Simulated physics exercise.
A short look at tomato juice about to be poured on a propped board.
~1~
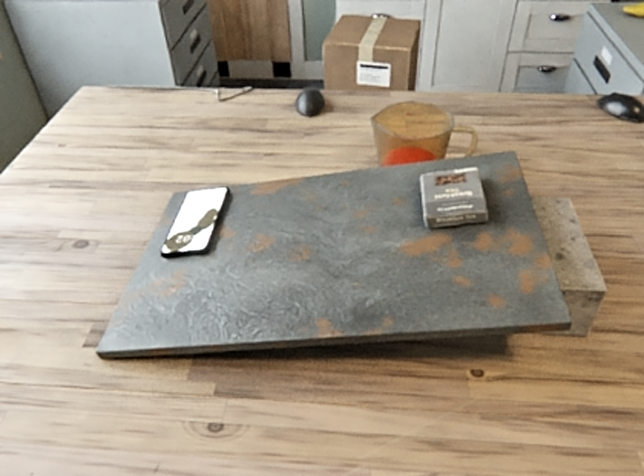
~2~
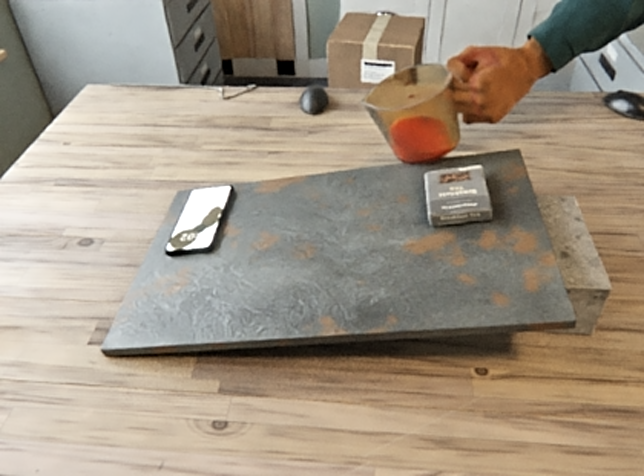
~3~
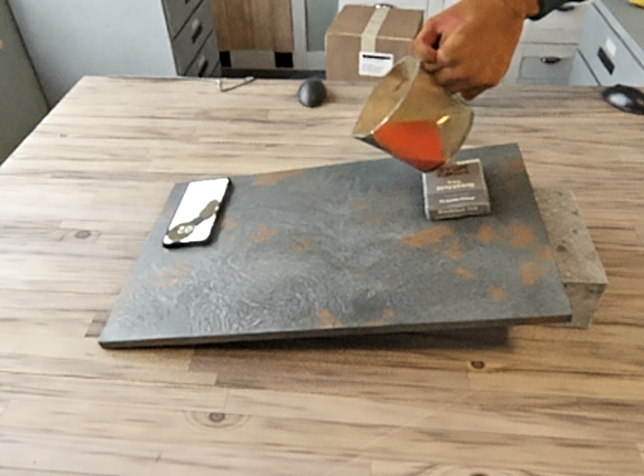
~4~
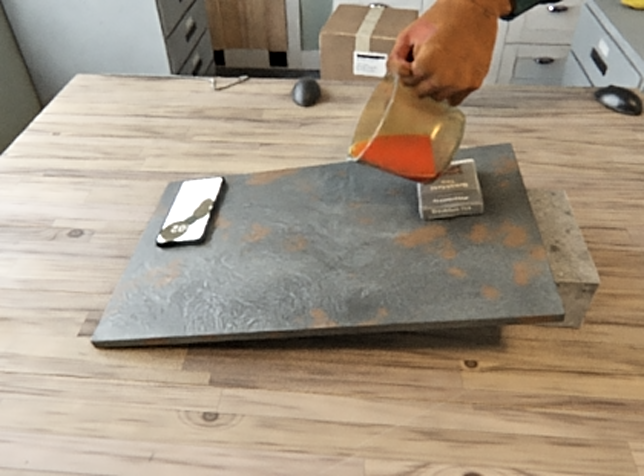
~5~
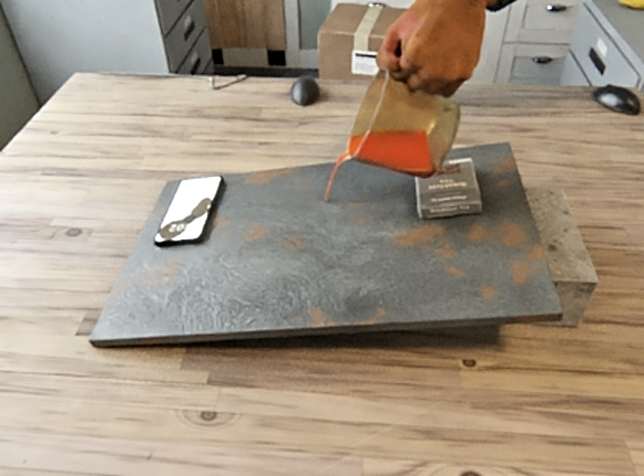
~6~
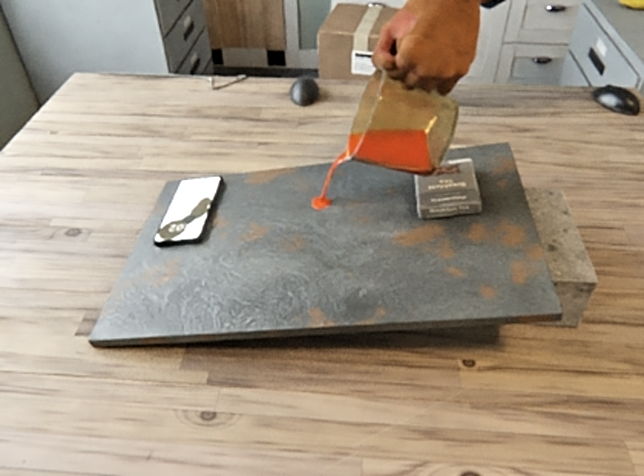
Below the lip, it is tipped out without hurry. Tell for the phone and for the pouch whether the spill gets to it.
On the left the phone gets wet; on the right the pouch stays dry.
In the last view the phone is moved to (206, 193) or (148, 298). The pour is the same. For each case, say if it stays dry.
Try one: It gets hit. Try two: It stays clear.
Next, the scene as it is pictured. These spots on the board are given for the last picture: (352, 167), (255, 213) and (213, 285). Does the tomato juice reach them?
First spot: Missed; second: Touched; third: Missed.
Shortly, it runs down to the left; the phone is wet along its edge; the pouch is still dry.
Then, it runs down to the left and off the end; the phone is wet along its edge; the pouch is still dry.
At the finish, it runs down to the left and off the end; the phone is wet along its edge; the pouch is still dry.
